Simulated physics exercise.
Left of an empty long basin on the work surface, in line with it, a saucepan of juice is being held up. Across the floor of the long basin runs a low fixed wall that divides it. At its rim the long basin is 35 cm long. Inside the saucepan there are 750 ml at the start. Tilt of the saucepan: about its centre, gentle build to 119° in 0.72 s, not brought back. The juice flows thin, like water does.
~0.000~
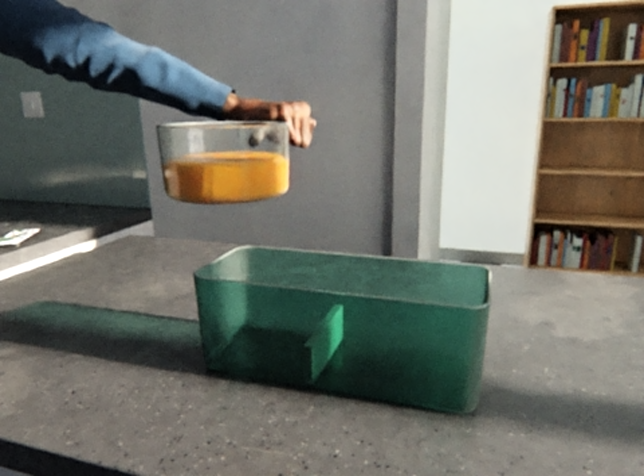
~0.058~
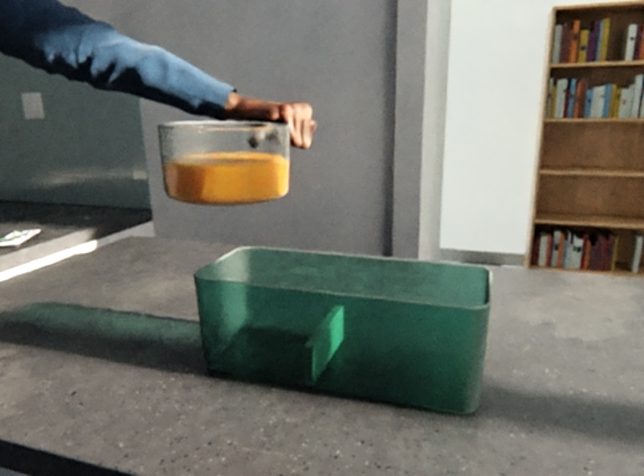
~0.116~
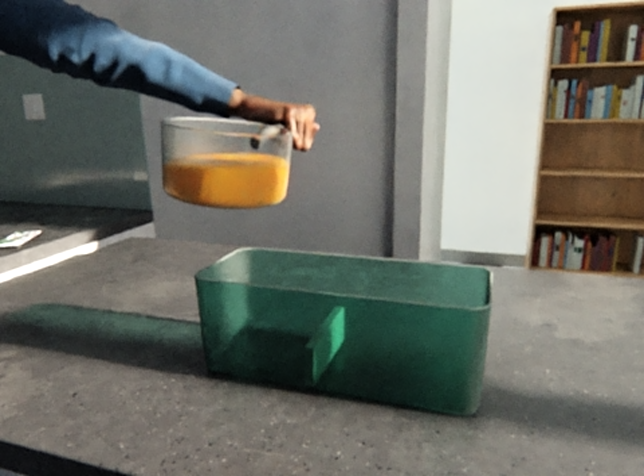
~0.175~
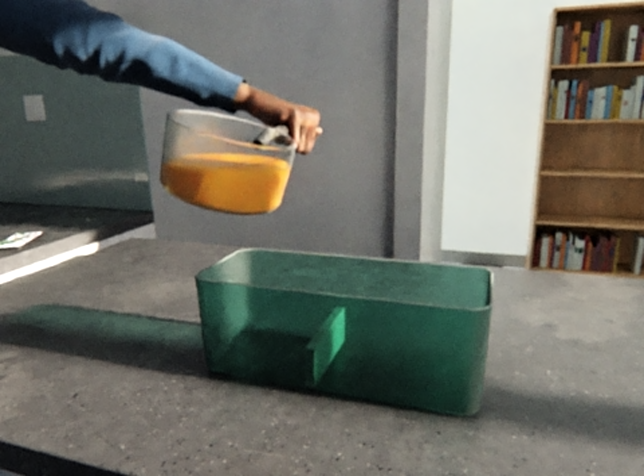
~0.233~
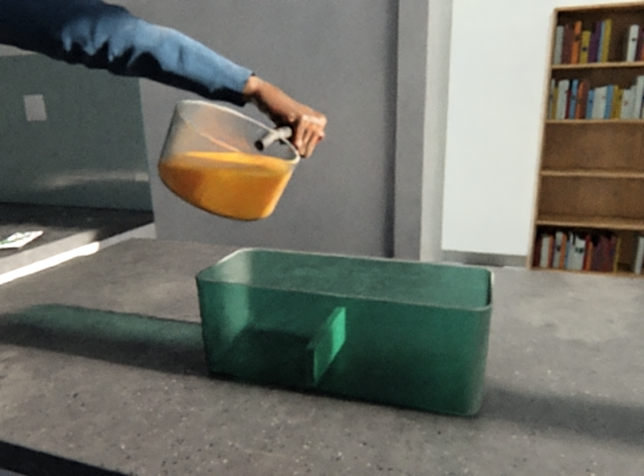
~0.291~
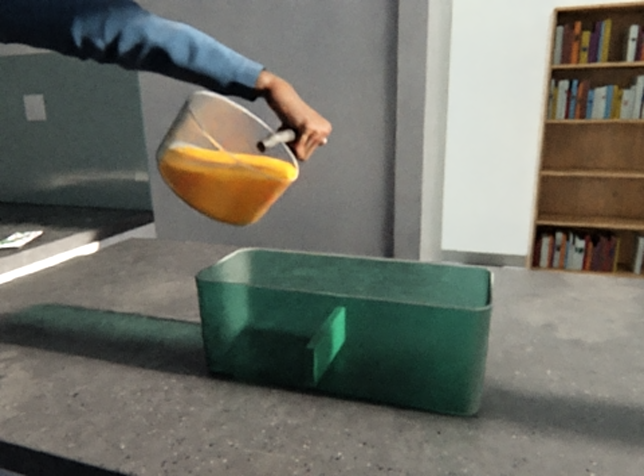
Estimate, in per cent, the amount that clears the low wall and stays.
Roughly 30 percent.
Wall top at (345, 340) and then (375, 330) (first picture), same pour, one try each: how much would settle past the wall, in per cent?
Some 20 in a hundred, then some 10 in a hundred.
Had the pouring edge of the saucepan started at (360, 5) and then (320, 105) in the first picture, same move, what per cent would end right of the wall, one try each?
85 then 70 %.
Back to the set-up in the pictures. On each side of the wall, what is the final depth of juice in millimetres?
Some 28 mm on the left and 10 mm on the right.
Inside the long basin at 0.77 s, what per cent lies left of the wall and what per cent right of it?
I'd say some 62 in a hundred on the left and 26 on the right.
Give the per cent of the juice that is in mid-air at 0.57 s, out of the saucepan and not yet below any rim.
Close to 32 per cent, I'd say.
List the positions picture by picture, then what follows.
It leans 0°; its right rim is at (282, 126); the juice meets the walls at (178, 157) and (283, 159); the long basin's rim runs from (217, 261) to (489, 287); the wall's top is at (325, 324), in the first frame.
It leans 2°; its right rim is at (283, 129); the juice meets the walls at (179, 158) and (283, 161), in the second frame.
It leans 7°; its right rim is at (287, 137); the juice meets the walls at (179, 158) and (284, 163), in the third frame.
It leans 17°; its right rim is at (290, 149); the juice meets the walls at (179, 158) and (286, 165), in the fourth frame.
It leans 28°; its right rim is at (292, 164); the juice meets the walls at (176, 154) and (289, 167), in the fifth frame.
It leans 42°; its right rim is at (290, 180); the juice meets the walls at (177, 148) and (289, 170); 1 per cent is over the edge, in the sixth frame.
Then, 0.57 s in, the tilt is 107° and 23 per cent is still to pour, 25 is left of the wall and 19 right of it.
Then, 0.77 s in, the tilt is 119° and 3 per cent is still to pour, 62 is left of the wall and 26 right of it.
Then, 0.99 s in, the tilt is 119° and 0 per cent is still to pour, 69 is left of the wall and 29 right of it.
Then, 1.22 s in, the tilt is 119° and 0 per cent is still to pour, 69 is left of the wall and 29 right of it.
Finally, 69 per cent lies left of the wall, 30 right of it and 2 outside.
